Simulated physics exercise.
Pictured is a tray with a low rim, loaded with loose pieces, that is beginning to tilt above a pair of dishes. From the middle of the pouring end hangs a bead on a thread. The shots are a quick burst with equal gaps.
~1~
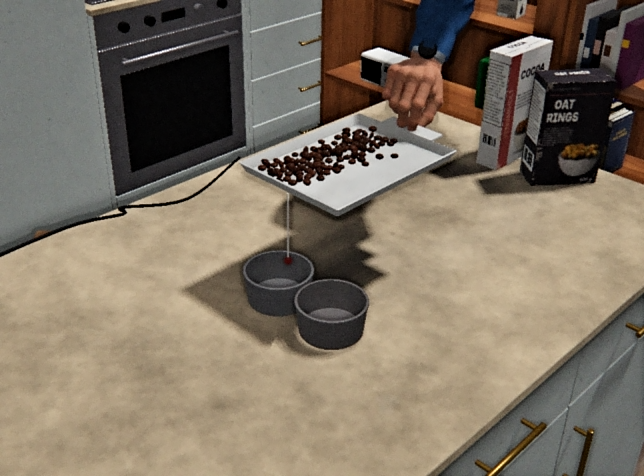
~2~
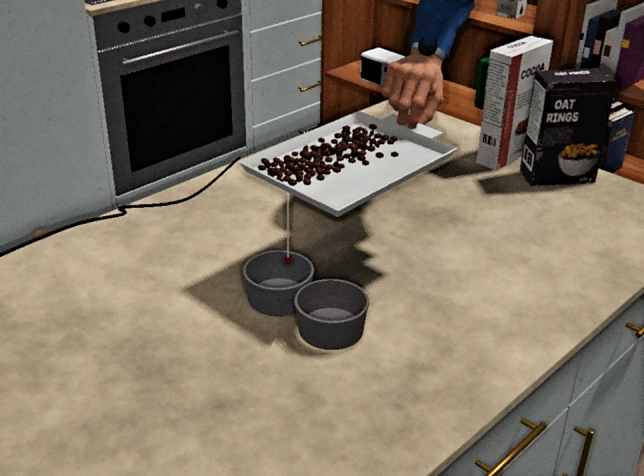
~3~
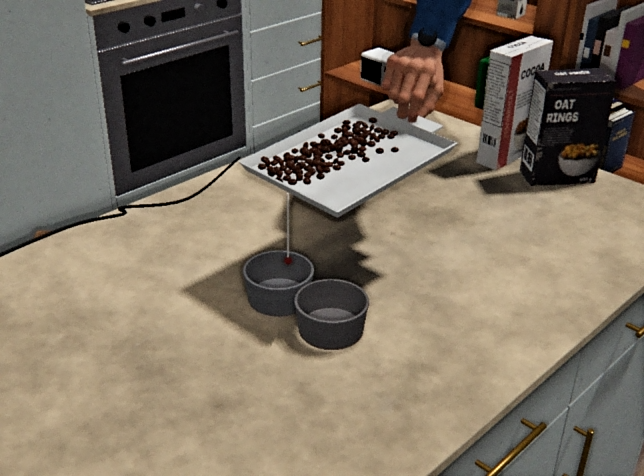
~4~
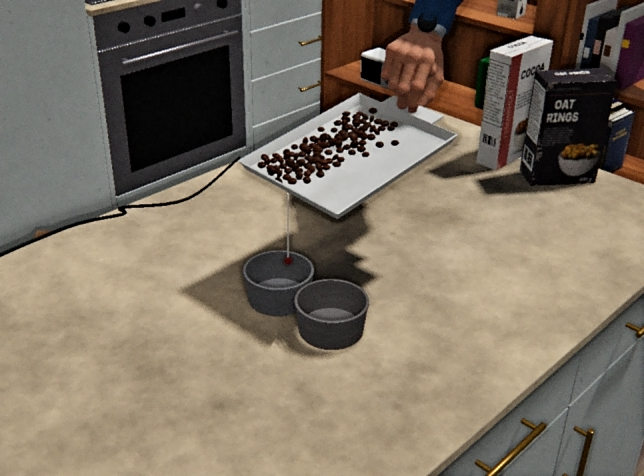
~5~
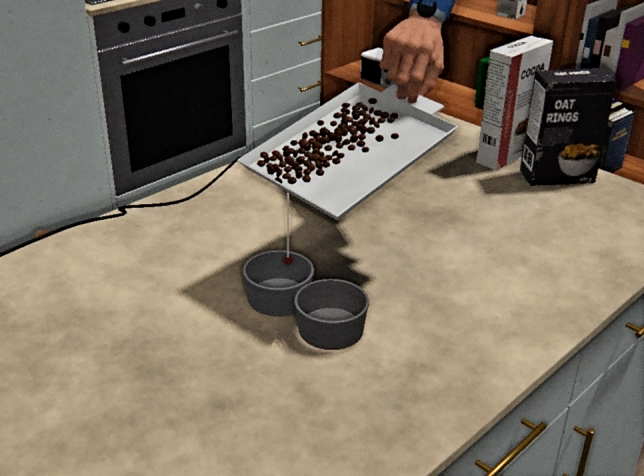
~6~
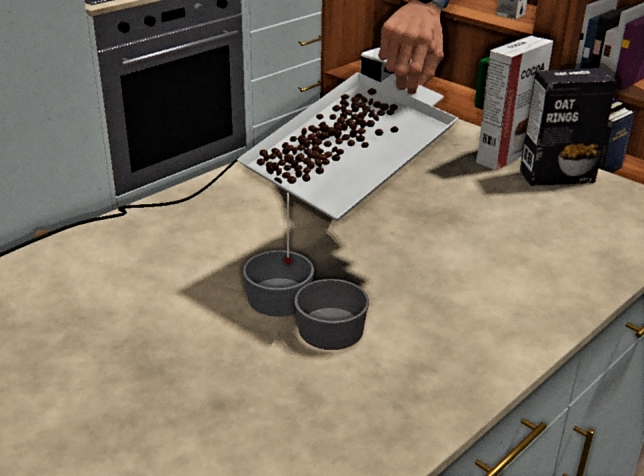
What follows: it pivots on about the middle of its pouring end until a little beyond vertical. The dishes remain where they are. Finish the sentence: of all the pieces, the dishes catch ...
... most of them.
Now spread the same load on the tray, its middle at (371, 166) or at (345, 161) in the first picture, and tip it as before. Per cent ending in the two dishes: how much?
Near 70 % and 70 %.
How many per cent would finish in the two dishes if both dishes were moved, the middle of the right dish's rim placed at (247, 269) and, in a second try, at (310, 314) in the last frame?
Trial 1: 10 percent; trial 2: 80 percent.
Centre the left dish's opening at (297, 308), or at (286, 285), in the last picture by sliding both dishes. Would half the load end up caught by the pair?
Result - try one, past the halfway mark; try two, past the halfway mark.
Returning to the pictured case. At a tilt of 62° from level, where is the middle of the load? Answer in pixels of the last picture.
Close to (306, 198).
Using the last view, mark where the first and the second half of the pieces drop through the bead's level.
Earlier half at (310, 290), later half at (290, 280).
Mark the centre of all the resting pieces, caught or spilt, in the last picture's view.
Near (312, 326), more or less.
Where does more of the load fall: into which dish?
Fuller side: Right of the pair.
Shortly afterwards, tray tipped steeply; the bulk on the tray; near a quarter in the air.
Next, tray tipped past a quarter turn; near half in the right dish; a little in the left dish; near a third outside both; only a few in the air.
Some moments later, tray tipped past a quarter turn; near half in the right dish; a little in the left dish; near a third outside both.
In the end, tray tipped past a quarter turn; near half in the right dish; a little in the left dish; near a third outside both.
